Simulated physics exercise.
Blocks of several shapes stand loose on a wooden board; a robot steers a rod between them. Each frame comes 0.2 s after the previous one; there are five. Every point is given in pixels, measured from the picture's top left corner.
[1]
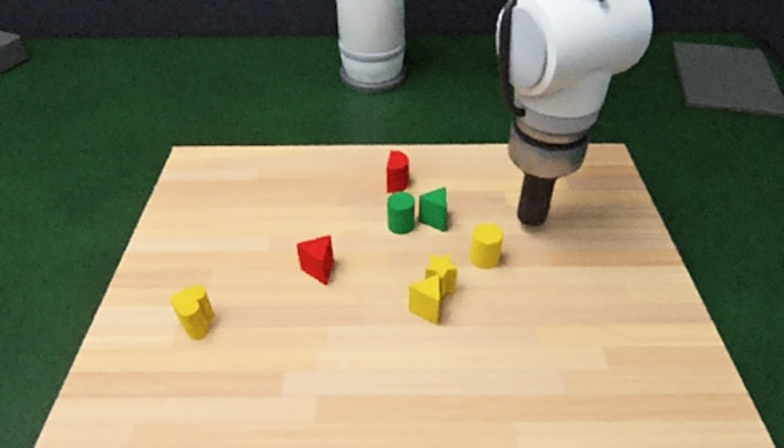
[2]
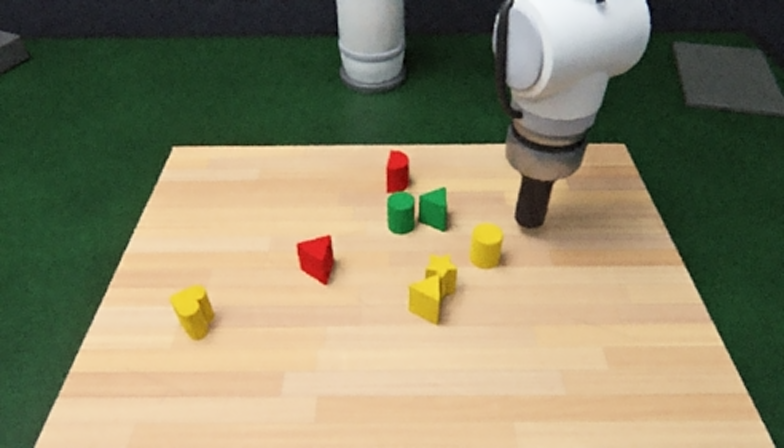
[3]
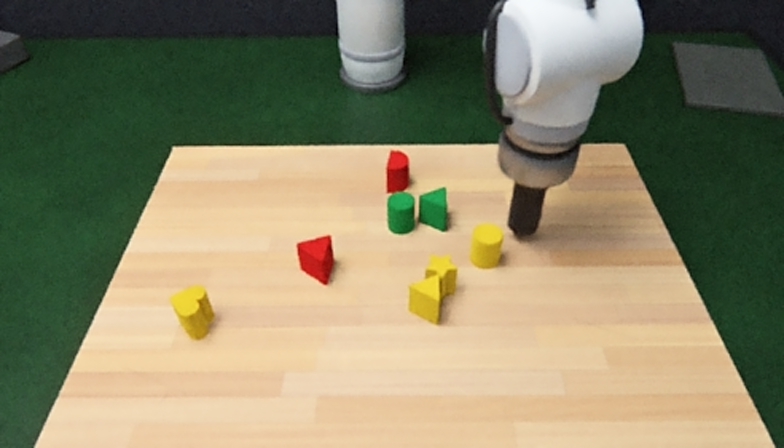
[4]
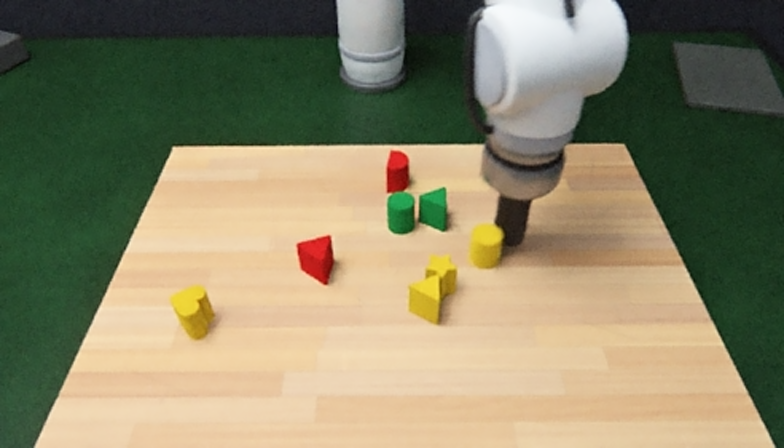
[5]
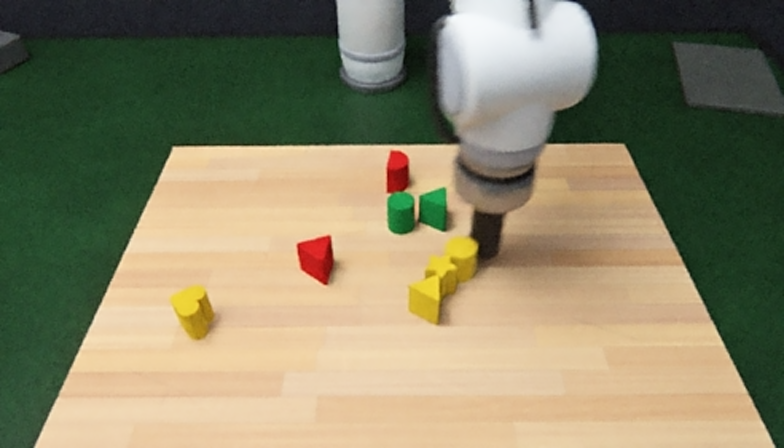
The video shows a robot arm moving a dark rod left and toward the viewer over a wooden board of coloured blocks, then pushing the yellow cylinder left toward the yellow star while the other blocks stay still.
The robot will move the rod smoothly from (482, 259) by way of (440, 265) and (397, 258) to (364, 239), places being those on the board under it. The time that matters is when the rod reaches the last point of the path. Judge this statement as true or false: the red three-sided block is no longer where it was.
False.
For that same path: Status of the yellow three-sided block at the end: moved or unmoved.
It will be nudged away from its spot.
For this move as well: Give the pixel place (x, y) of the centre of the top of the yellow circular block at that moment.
Answer: (394, 257).
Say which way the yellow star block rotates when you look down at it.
If we look at it from overhead, the yellow star block pivots counter-clockwise.
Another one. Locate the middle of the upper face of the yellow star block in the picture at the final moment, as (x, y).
Located at (411, 277).
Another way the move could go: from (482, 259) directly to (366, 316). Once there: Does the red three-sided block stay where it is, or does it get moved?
That block stays in place.
On the path given first. One third of the way, rod at (440, 255); yellow three-sided block at (426, 295), turned 15° anticlockwise; yellow star block at (417, 275), turned 70° anticlockwise; yellow circular block at (417, 255).
Two thirds of the way, rod at (397, 248); yellow three-sided block at (426, 295), turned 15° anticlockwise; yellow star block at (411, 277), turned 90° anticlockwise; yellow circular block at (394, 257).
At the end, rod at (363, 230); red three-sided block in place; yellow three-sided block at (426, 295), turned 15° anticlockwise; yellow star block at (411, 277), turned 90° anticlockwise; yellow circular block at (394, 257).
